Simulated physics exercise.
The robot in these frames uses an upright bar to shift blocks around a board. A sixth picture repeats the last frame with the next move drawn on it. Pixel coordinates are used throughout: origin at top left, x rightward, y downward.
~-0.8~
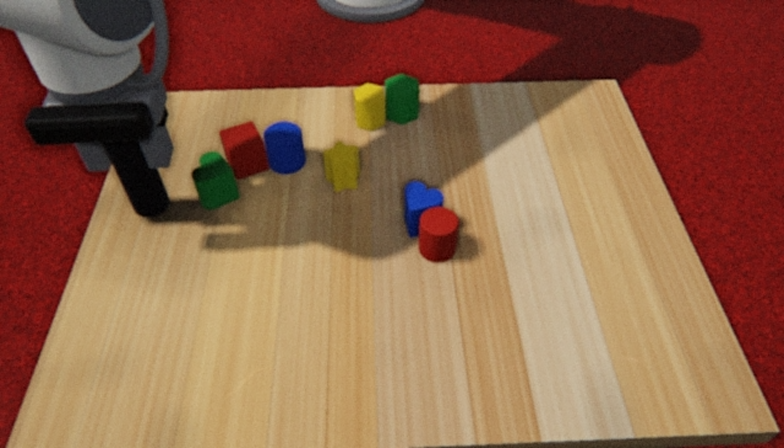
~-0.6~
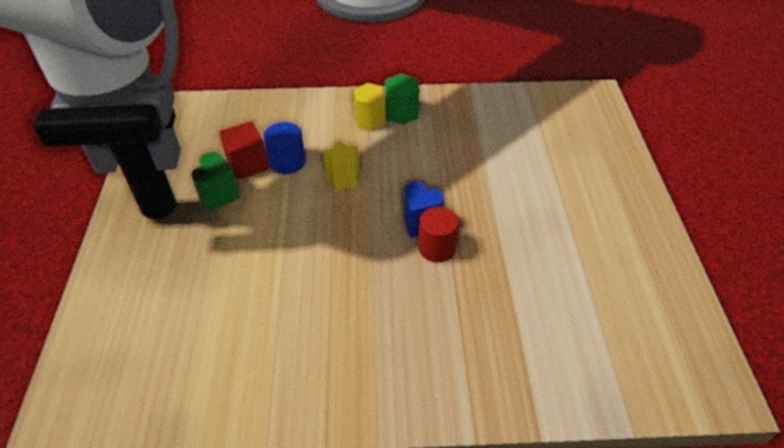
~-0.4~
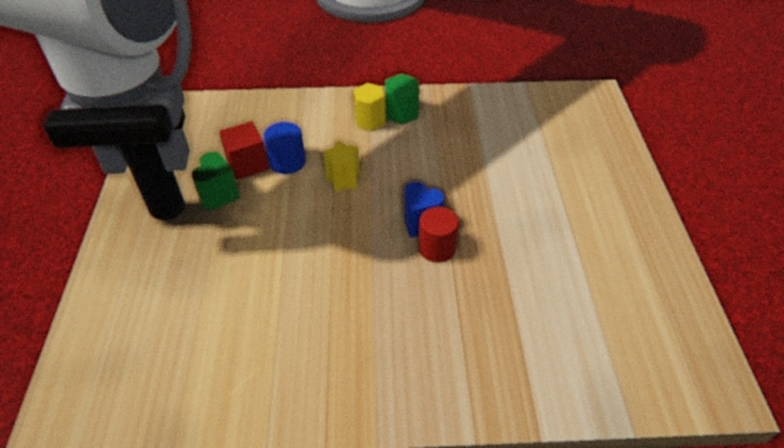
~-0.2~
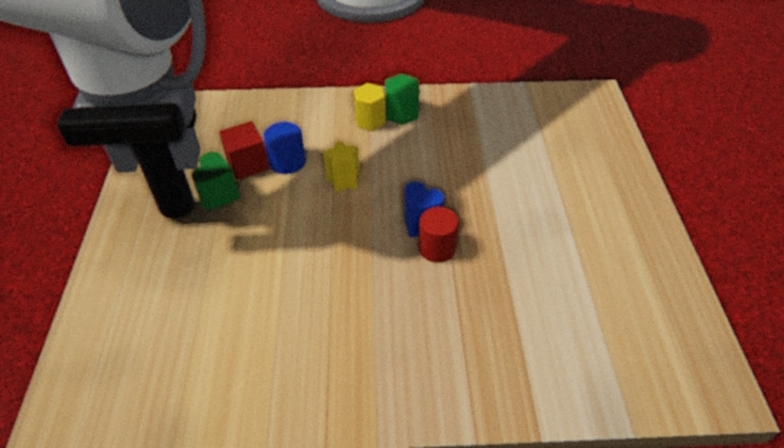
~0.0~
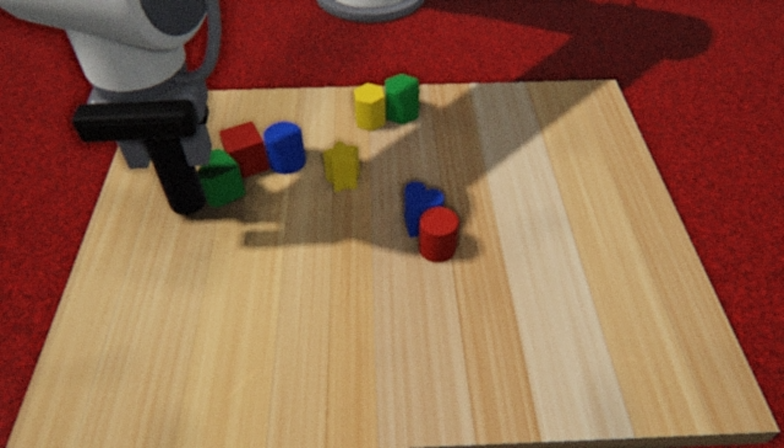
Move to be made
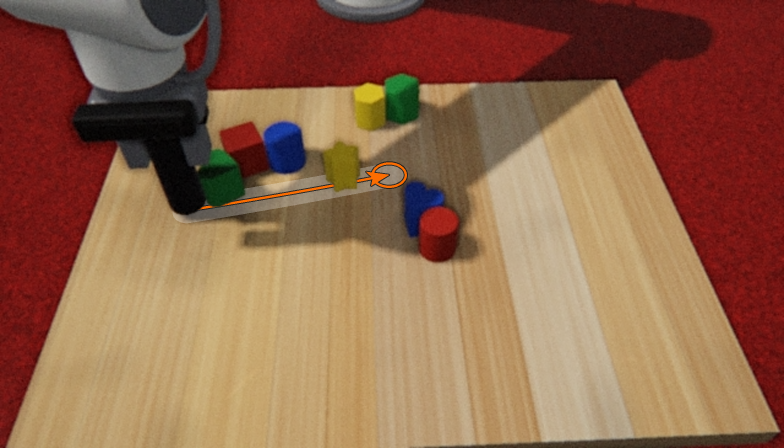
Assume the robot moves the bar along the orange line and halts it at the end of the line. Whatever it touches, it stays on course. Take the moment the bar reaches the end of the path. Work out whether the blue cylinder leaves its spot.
That block will leave its spot.
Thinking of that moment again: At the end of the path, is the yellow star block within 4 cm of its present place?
No - that is not the case.
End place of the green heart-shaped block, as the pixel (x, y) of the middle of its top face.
Most likely (272, 145).
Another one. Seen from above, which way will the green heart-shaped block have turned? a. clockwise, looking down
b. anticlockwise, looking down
Answer: B.
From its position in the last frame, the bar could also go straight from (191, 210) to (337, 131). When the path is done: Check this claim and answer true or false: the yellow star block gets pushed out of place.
This is false.
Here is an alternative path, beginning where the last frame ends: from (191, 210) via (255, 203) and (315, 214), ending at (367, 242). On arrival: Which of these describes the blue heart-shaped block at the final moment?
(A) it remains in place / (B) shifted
A (it remains in place)
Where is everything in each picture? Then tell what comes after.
In the first frame, bar tip (152, 205); block tops, green heart-shaped block (211, 166); red square (241, 135); blue cylinder (282, 133); yellow star block (341, 152).
In the second frame, bar (159, 206); blocks unchanged.
In the third frame, bar (167, 207); blocks unchanged.
In the fourth frame, bar (177, 206); blocks unchanged.
In the fifth frame, bar (188, 202); green heart-shaped block (216, 164); red square (241, 135); blue cylinder (282, 133); yellow star block (341, 152).
Path on the board, straight from (191, 210) to (389, 175).
The first path, step by step. One third of the way, bar (258, 191); green heart-shaped block (262, 148), turned 90° anticlockwise; red square (243, 131); blue cylinder (288, 129).
Two thirds of the way, bar (325, 179); green heart-shaped block (272, 145); red square (242, 130); blue cylinder (292, 125); yellow star block (352, 149).
At the end, bar (389, 167); green heart-shaped block (272, 145), turned 120° anticlockwise; red square (242, 130); blue cylinder (292, 125); yellow star block (413, 134).
